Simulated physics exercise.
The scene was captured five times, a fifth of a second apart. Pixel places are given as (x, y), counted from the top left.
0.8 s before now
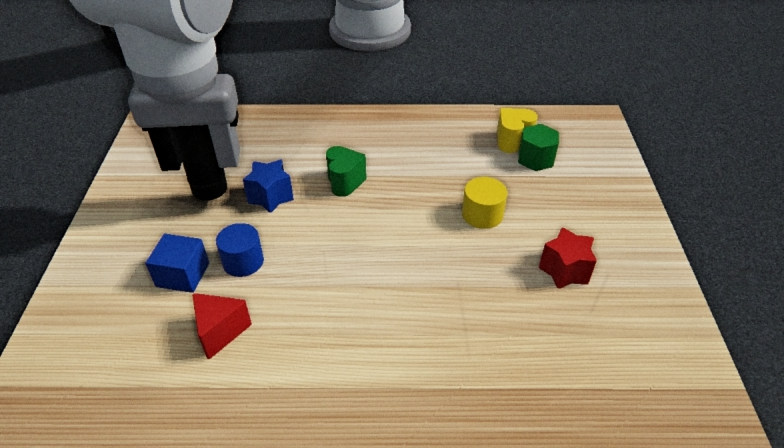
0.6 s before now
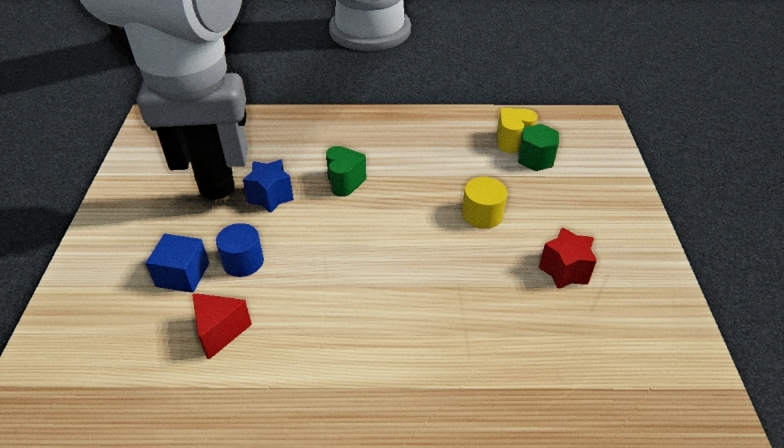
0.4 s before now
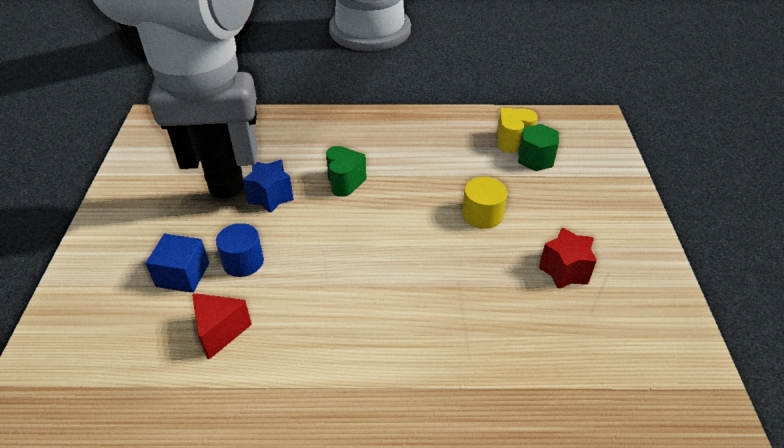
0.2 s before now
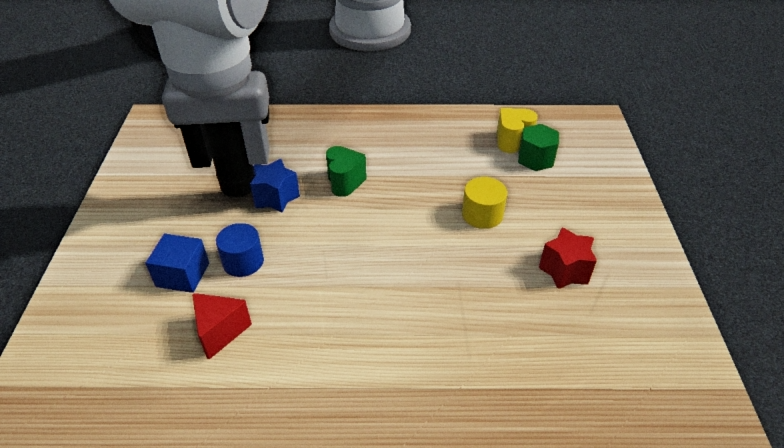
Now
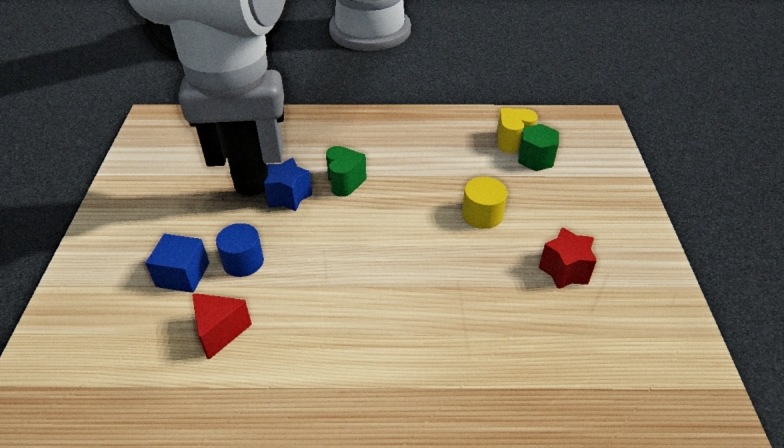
To begin with, a robot arm holds its black rod just left of a blue star on a wooden board scattered with red, blue, green and yellow blocks. The rod moves right to the star, then pushes it a short way toward the green heart, while the other blocks stay still.
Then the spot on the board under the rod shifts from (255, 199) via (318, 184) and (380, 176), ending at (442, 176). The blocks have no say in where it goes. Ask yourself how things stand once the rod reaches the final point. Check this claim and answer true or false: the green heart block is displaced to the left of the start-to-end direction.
False - the claim does not hold.
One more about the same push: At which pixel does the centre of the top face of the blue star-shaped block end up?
I'd say the blue star-shaped block ends with its top centre at (476, 159).
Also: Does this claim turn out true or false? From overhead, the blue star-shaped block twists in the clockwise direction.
That statement is accurate.
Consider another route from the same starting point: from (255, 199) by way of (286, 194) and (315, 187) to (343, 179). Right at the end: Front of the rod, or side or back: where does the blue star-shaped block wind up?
My guess is it keeps its place ahead of the rod.
The first path, step by step. One third of the way, rod (317, 171); blue star-shaped block (349, 164), turned 15° clockwise; green heart block (381, 154), turned 15° anticlockwise.
Two thirds of the way, rod (380, 163); blue star-shaped block (412, 158), turned 20° clockwise; green heart block (444, 151).
At the end, rod (443, 163); blue star-shaped block (476, 159), turned 25° clockwise; green heart block (508, 152); yellow circle not moved.
